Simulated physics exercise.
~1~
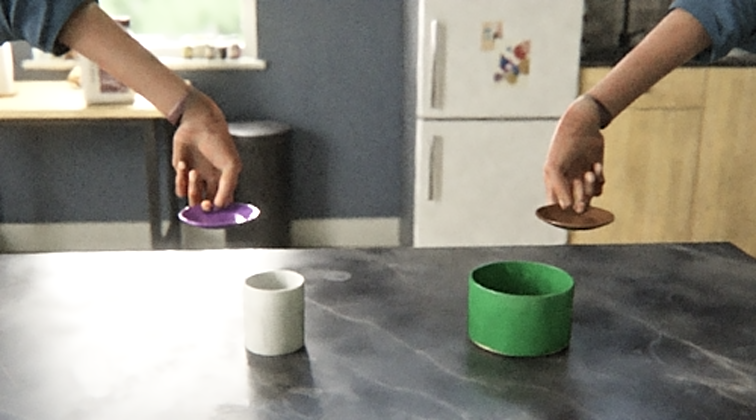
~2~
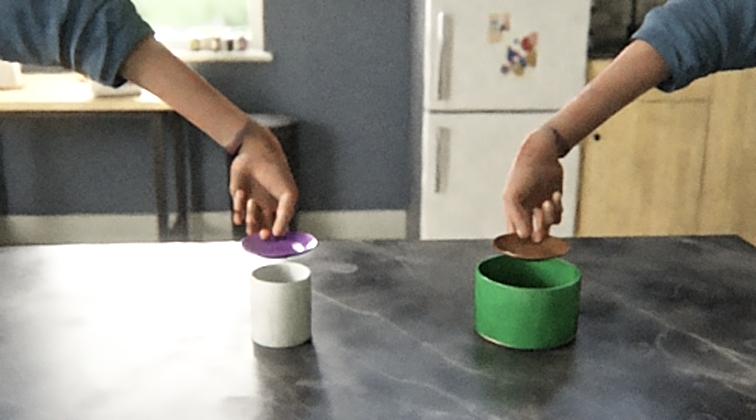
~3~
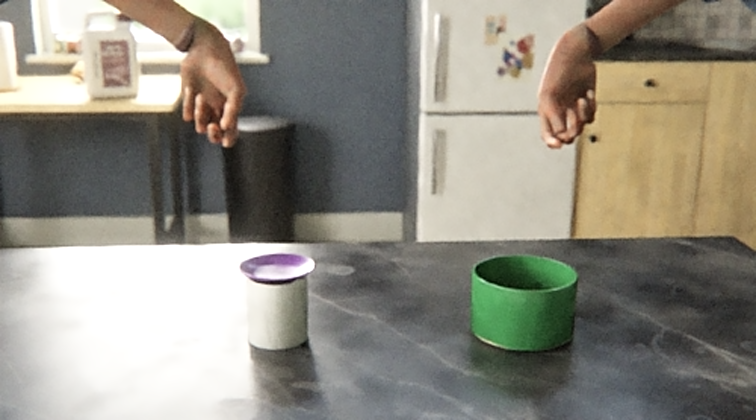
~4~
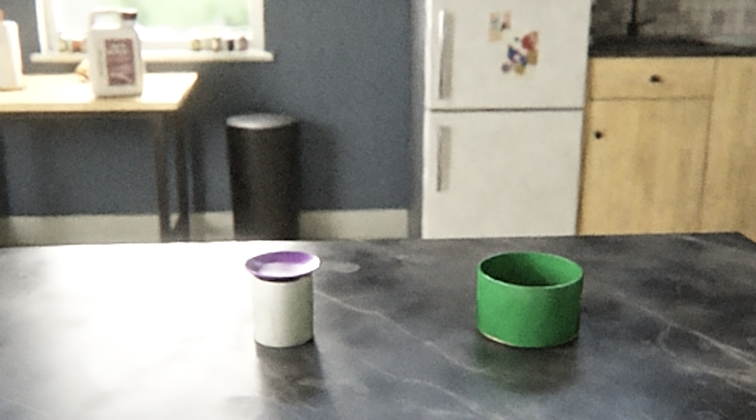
Two hands lower a purple plate and a brown saucer toward a pale cup on the left and a wider green pot on the right, then let go and withdraw; the plate rests across the cup's rim, while the saucer drops inside the pot, out of sight.
